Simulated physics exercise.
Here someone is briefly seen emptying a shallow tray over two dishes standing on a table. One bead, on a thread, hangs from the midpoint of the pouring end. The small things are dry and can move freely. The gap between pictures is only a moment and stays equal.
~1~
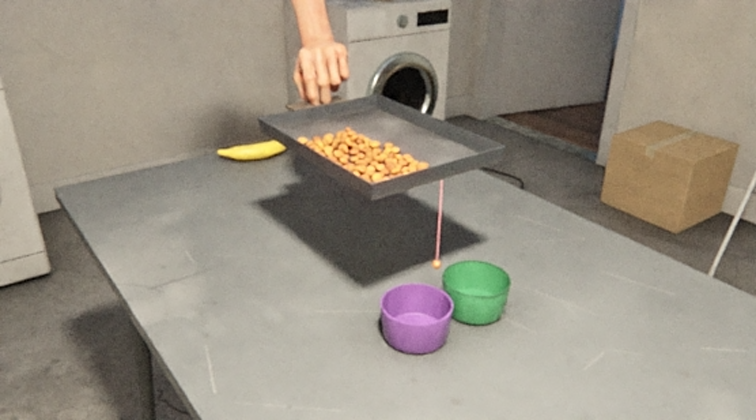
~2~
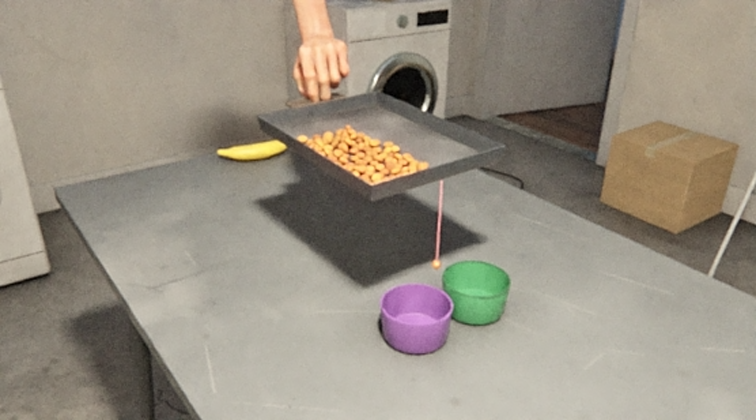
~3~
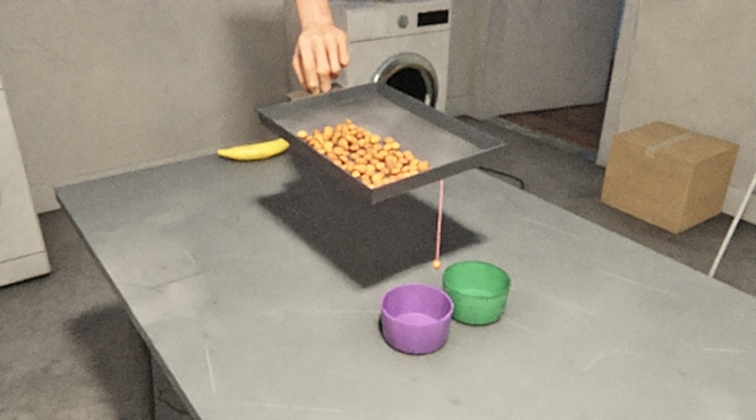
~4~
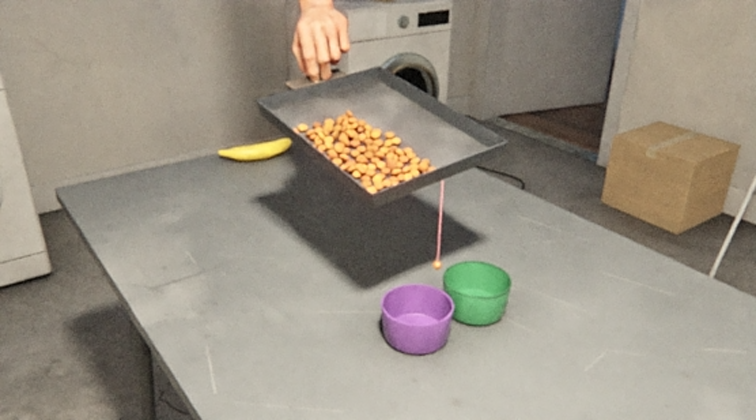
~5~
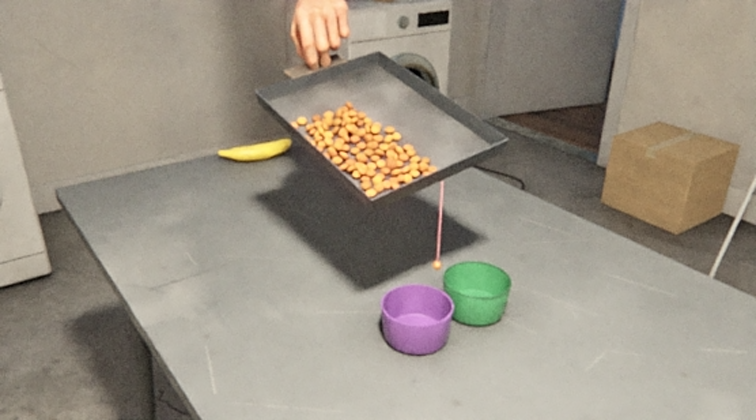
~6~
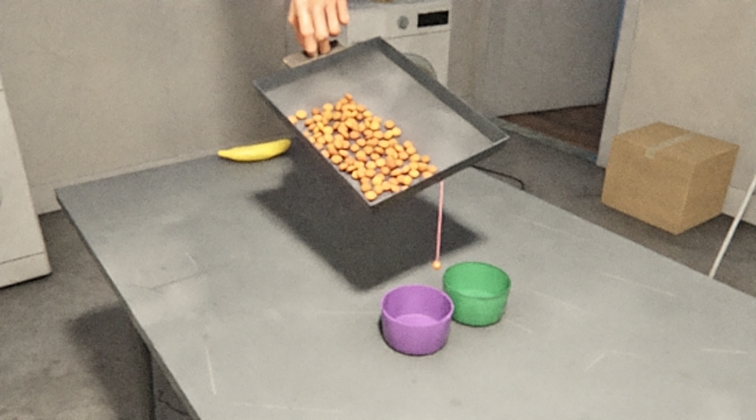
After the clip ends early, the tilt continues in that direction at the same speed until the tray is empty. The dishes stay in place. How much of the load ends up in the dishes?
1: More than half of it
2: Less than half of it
Less than half of it (2).
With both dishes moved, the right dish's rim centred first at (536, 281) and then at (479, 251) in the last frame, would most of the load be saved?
Shy of half, then shy of half.
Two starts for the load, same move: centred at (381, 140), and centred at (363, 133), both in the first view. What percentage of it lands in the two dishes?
You'd get 30 % the first time and 30 % the second.
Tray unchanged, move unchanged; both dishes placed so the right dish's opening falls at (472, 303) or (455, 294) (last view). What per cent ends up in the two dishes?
About 10 per cent, then about 30 per cent.
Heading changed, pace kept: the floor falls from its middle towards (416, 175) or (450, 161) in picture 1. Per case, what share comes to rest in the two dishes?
Roughly 70 per cent, and 30 per cent.
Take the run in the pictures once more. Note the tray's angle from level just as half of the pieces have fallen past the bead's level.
It sits at roughly 100°.
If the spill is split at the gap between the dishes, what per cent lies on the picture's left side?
Close to 100 %.
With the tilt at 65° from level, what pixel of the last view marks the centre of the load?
The middle of the pieces lands at roughly (375, 172).
Soon, tray tipped steeply; all on the tray.
A while on, tray tipped past a quarter turn; about a quarter on the tray; about a quarter in the left dish; about a third outside both; about a quarter in the air.
Towards the end, tray tipped past a quarter turn; about a quarter in the left dish; about two thirds outside both.
Finally, tray tipped past a quarter turn; about a quarter in the left dish; none in the right dish; about two thirds outside both.
